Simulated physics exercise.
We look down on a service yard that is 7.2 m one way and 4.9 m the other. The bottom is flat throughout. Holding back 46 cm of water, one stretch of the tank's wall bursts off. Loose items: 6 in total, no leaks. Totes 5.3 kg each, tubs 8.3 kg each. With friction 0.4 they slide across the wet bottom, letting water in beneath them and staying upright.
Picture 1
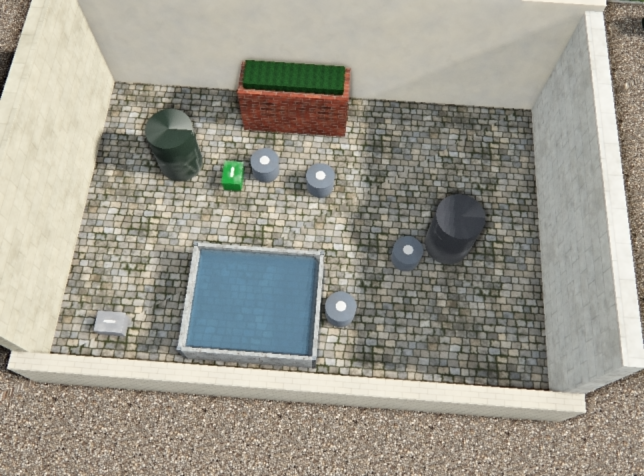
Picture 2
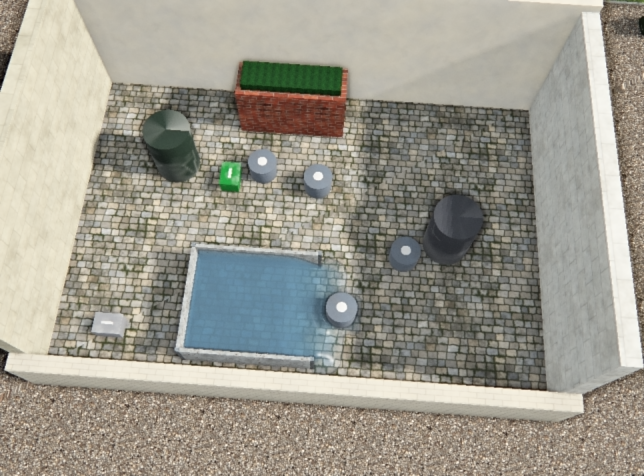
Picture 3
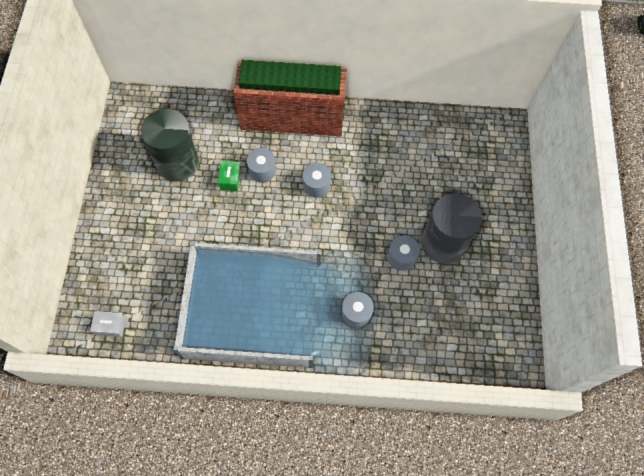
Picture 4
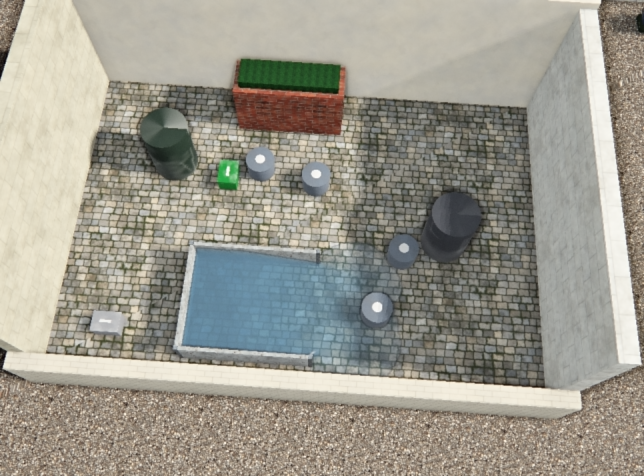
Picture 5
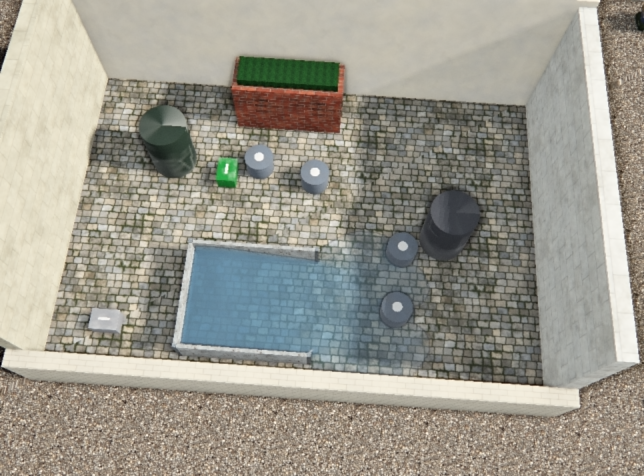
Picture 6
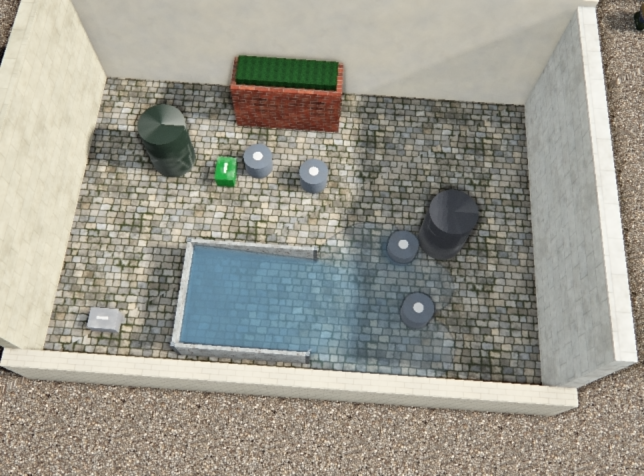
A walled yard paved in mottled stone is seen from high above, with a rectangular tank of blue water at the lower left. A brick planter topped with green stands by the back wall, a dark green tank and small green box at left, a dark grey cylinder at right, and four grey tubs between. The tank's right side opens, water spreads rightward, and the nearest tub slides right with it.
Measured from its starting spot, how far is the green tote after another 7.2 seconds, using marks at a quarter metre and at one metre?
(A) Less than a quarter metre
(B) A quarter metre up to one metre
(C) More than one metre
(A) Less than a quarter metre.
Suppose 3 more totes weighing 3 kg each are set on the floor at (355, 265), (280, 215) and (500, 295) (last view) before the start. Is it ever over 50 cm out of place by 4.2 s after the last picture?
Note, same order as listed: Beyond the limit, inside the limit, beyond the limit.
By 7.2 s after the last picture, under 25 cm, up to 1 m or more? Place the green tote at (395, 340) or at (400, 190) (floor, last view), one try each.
Order of tries: It is flushed away; it is flushed away.
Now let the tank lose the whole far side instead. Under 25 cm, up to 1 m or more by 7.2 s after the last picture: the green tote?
The answer: The green tote is taken far off.
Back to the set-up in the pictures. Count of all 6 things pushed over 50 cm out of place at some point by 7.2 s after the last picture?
Result: 3.
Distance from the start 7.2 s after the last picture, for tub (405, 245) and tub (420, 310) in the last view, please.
Lab note - net shifts in turn: 200 cm; 350 cm.
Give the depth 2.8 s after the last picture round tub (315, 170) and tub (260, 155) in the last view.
First about 0 cm, second about 0 cm.
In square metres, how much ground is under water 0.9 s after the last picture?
Wet: Near 12.0 m2.
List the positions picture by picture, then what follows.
The green tote at (232, 172) rests on the ground; water covers 2.6 m2; 0 of 6 have shifted, in the first frame.
The green tote at (230, 173) rests on the ground; water covers 3.2 m2; 0 of 6 have shifted, in the second frame.
The green tote at (229, 172) rests on the ground; 4.0 m2 under water; 1 of 6 have shifted, in the third frame.
The green tote at (228, 171), on the bottom; water covers 5.0 m2; 1 of 6 have shifted, in the fourth frame.
The green tote at (227, 169), on the bottom; 5.9 m2 under water; 1 of 6 have shifted, in the fifth frame.
The green tote at (225, 168), on the bottom; 6.9 m2 under water; 1 of 6 have shifted, in the sixth frame.
Then, 0.9 s after the last picture the green tote is near (225, 168), 0.0 m from its start, aground; 1 afloat.
Then, 2.8 s after the last picture the green tote is near (225, 168), 0.0 m from its start, aground; 1 afloat.
Then, 4.8 s after the last picture the green tote is near (225, 168), 0.0 m from its start, aground; 0 afloat.
Then, 7.2 s after the last picture the green tote is near (225, 168), 0.0 m from its start, aground; 2 afloat.
